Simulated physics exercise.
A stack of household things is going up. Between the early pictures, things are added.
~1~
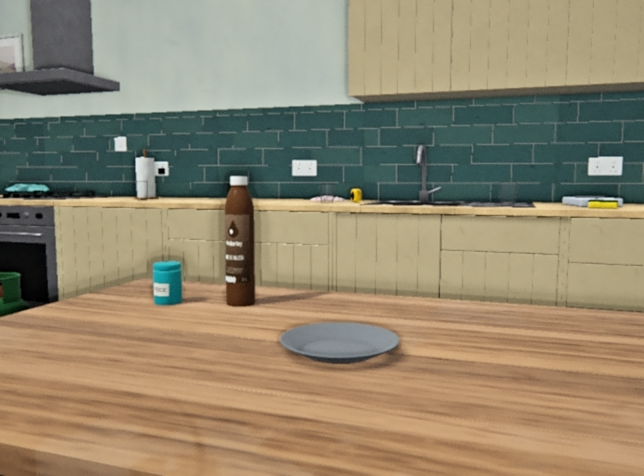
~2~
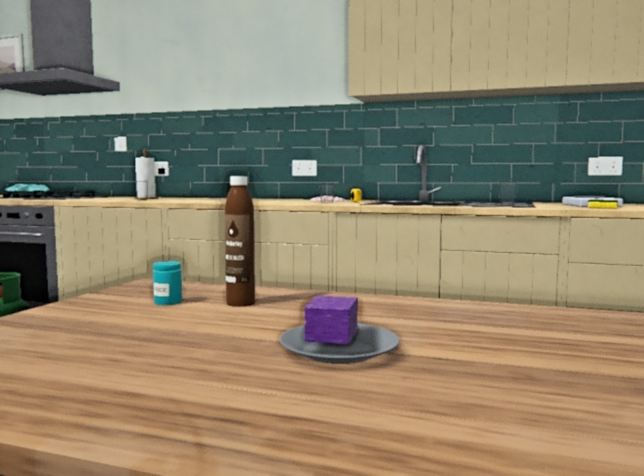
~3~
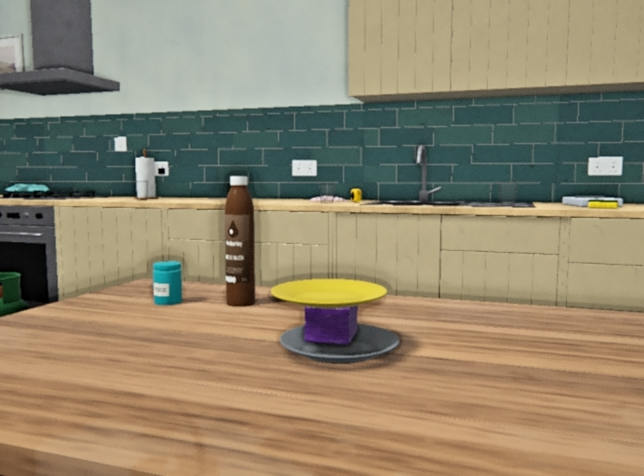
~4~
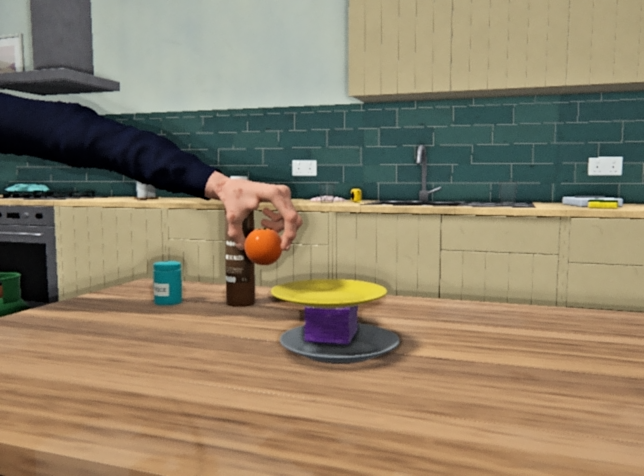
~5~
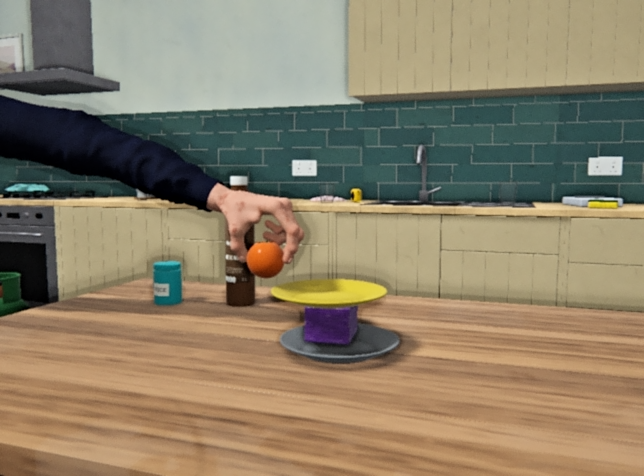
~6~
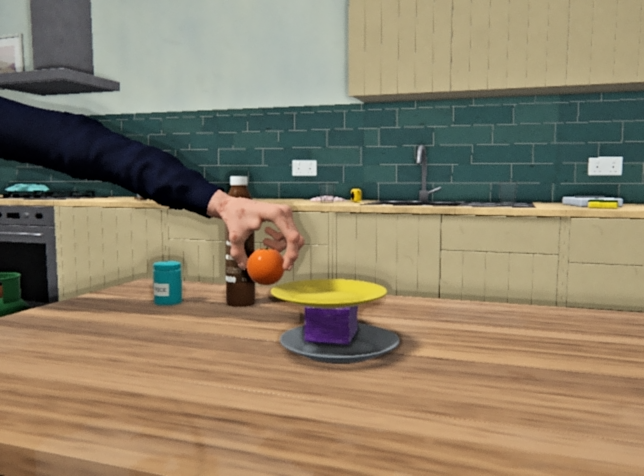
Hand lowering an orange tomato beside the left edge of a yellow plate stacked on a purple block and grey plate.
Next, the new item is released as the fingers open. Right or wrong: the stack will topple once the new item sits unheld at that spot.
Right.
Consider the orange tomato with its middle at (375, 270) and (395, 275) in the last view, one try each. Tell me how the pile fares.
Case A: It does not fall; case B: It comes down.
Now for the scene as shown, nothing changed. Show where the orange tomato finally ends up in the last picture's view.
At about (245, 322).
Then, 0.20 s after the last picture, orange tomato rolled a little near (260, 276).
Then, 0.30 s after the last picture, orange tomato now fallen.
Then, 0.40 s after the last picture, nothing new.
At rest, fallen, orange tomato; the other 5 in place. Seen from the same camera at the end, orange tomato near (245, 323). The pile gives way.
